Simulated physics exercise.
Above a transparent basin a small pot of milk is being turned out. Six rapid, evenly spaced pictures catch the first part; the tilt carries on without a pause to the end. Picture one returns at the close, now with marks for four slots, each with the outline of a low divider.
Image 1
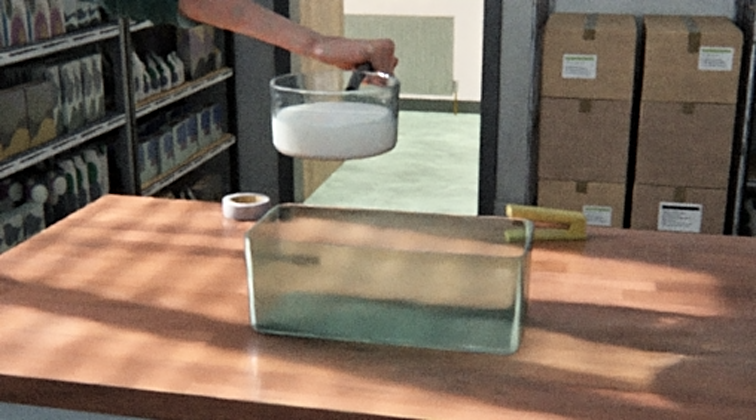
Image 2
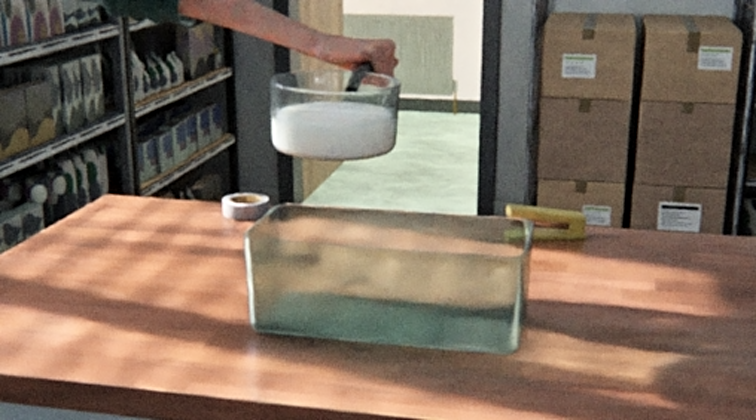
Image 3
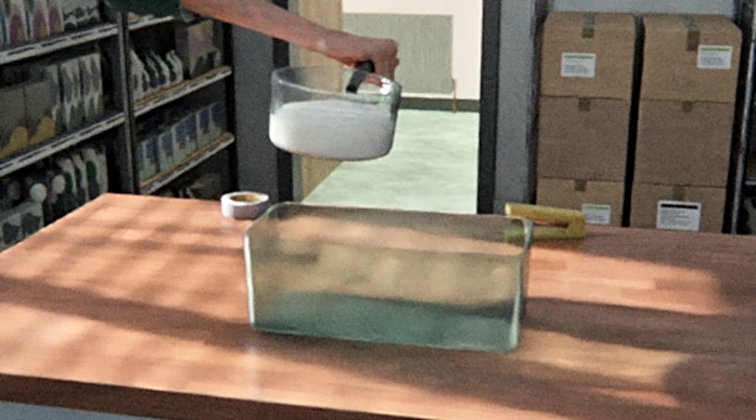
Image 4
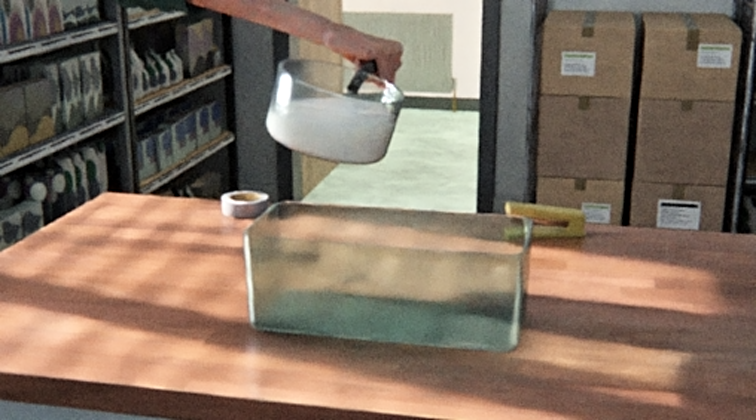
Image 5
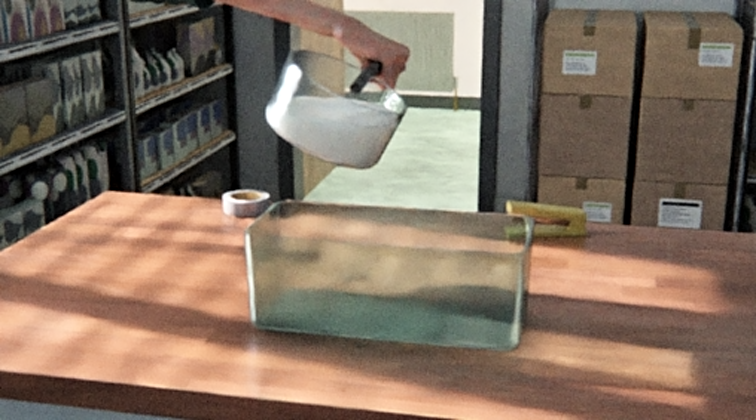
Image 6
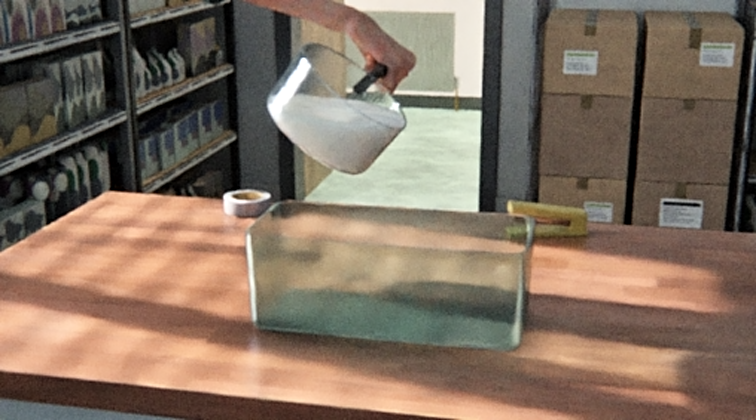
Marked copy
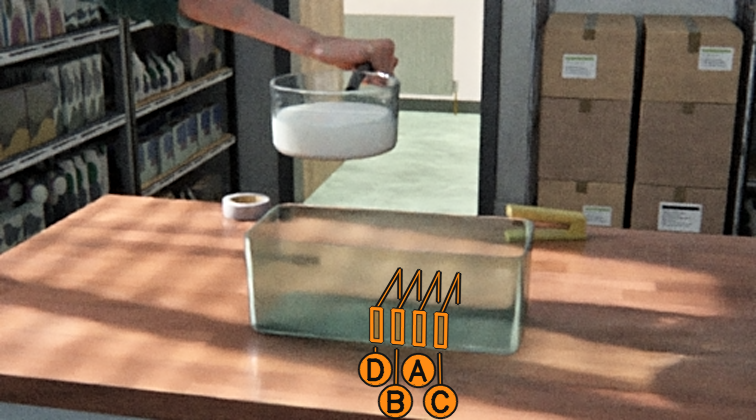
A hand holding a small clear pot of milk above a transparent basin, gradually tilting it to the right.
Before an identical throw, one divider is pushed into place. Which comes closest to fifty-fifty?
Choose A.
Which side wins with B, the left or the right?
The right one.
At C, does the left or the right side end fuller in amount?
The left one.
On the marked copy, A at (418, 351); B at (396, 349); C at (439, 353); D at (375, 347).
With A, about 48 % ends left of the wall and 51 % right of it.
With B, about 11 % ends left of the wall and 88 % right of it.
With C, about 81 % ends left of the wall and 18 % right of it.
With D, about 8 % ends left of the wall and 91 % right of it.
